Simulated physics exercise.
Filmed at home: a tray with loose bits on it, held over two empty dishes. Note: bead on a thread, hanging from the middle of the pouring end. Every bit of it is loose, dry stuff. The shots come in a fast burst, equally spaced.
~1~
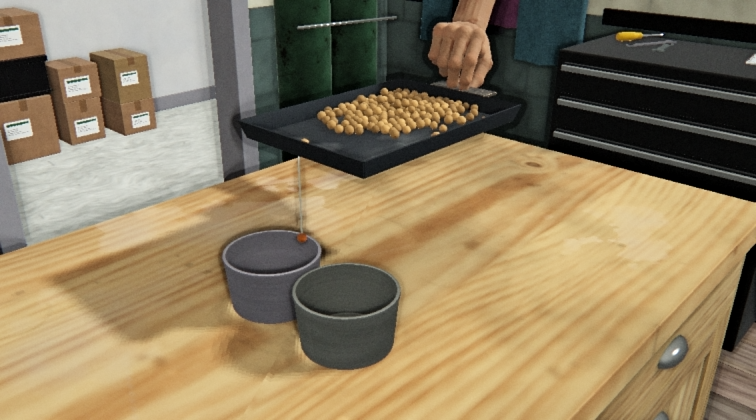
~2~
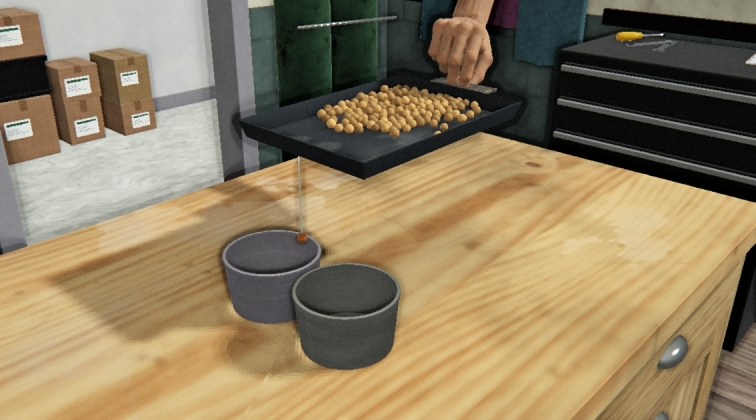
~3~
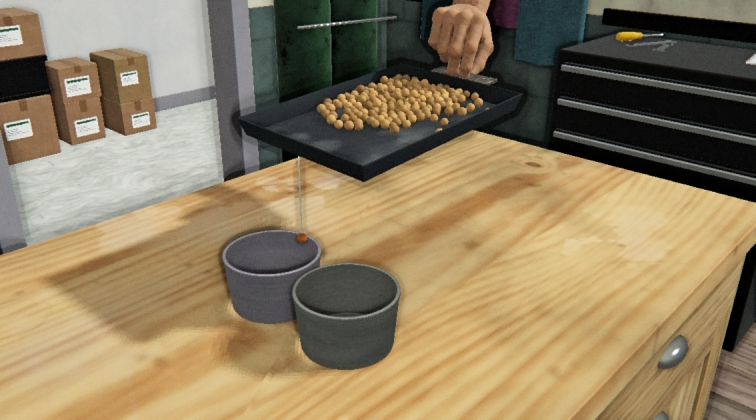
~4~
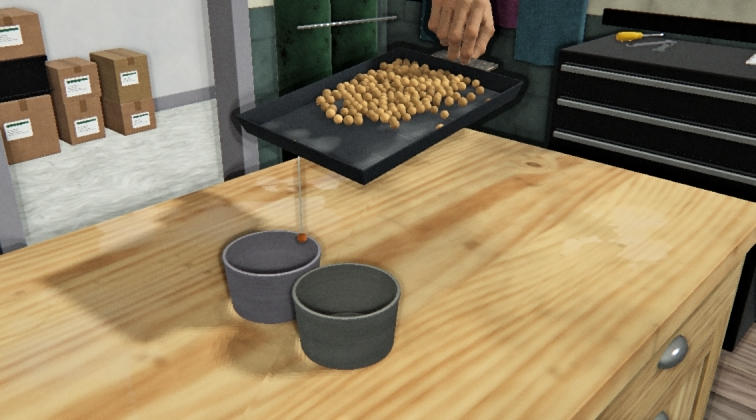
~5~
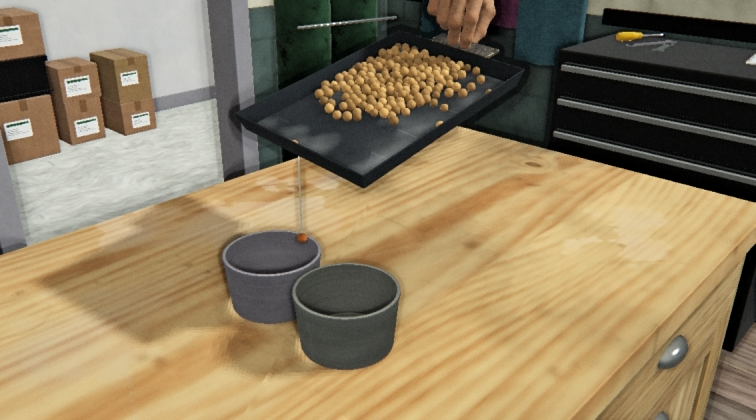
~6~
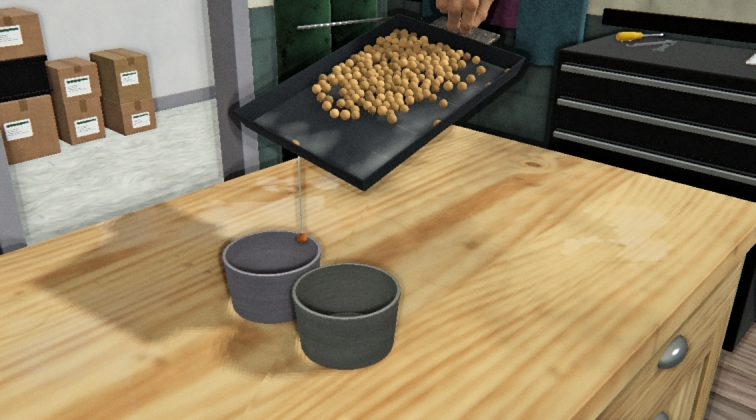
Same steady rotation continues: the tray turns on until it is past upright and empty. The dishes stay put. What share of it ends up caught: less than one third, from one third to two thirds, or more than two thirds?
Most likely the dishes are going to collect a large share, above two thirds of the load.
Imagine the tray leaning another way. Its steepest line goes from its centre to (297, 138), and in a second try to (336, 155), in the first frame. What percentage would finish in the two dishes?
First some 20, then 60 per cent.
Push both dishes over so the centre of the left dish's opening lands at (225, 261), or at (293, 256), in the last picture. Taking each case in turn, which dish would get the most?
Tries in order: The one to the right, the one to the right.
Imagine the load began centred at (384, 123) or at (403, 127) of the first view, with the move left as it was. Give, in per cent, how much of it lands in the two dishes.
Close to 90 %, followed by close to 90 %.
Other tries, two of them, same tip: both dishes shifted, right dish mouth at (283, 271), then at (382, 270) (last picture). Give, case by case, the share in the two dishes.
Trial 1 around 10 percent, trial 2 around 30 percent.
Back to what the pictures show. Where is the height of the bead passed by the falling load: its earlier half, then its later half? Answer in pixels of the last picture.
Around (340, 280), followed by around (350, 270).
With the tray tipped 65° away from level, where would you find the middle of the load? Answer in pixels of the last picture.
Look close to (348, 210) in the last picture.
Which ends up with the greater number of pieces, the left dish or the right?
The fuller one is the rightmost dish.
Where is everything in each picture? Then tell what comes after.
In the first picture, corners of the pouring end at (246, 120) and (364, 159), level; middle of the load at (400, 112), round wooden beads; left dish at (236, 289); right dish at (309, 332); bead on its thread at (302, 238).
In the second picture, corners of the pouring end at (246, 119) and (364, 159), level; middle of the load at (400, 110).
In the third picture, corners of the pouring end at (245, 118) and (363, 162), tipped barely, lowest at the right corner; middle of the load at (400, 103).
In the fourth picture, corners of the pouring end at (244, 115) and (363, 166), tipped a little, lowest at the right corner; middle of the load at (400, 93).
In the fifth picture, corners of the pouring end at (243, 113) and (363, 171), tipped a little, lowest at the right corner; middle of the load at (399, 83).
In the sixth picture, corners of the pouring end at (242, 111) and (363, 175), tipped clearly, lowest at the right corner; middle of the load at (398, 75), most on the move; left dish at (236, 289); right dish at (309, 332).
Soon, tray tipped steeply; about half on the tray; about a quarter in the right dish; a small part outside both; about a quarter in the air.
A while on, tray tipped past a quarter turn; most in the right dish; about a quarter outside both; a stray few in the air.
Towards the end, tray tipped past a quarter turn; most in the right dish; about a quarter outside both.
Finally, tray tipped past a quarter turn; most in the right dish; none in the left dish; about a quarter outside both.
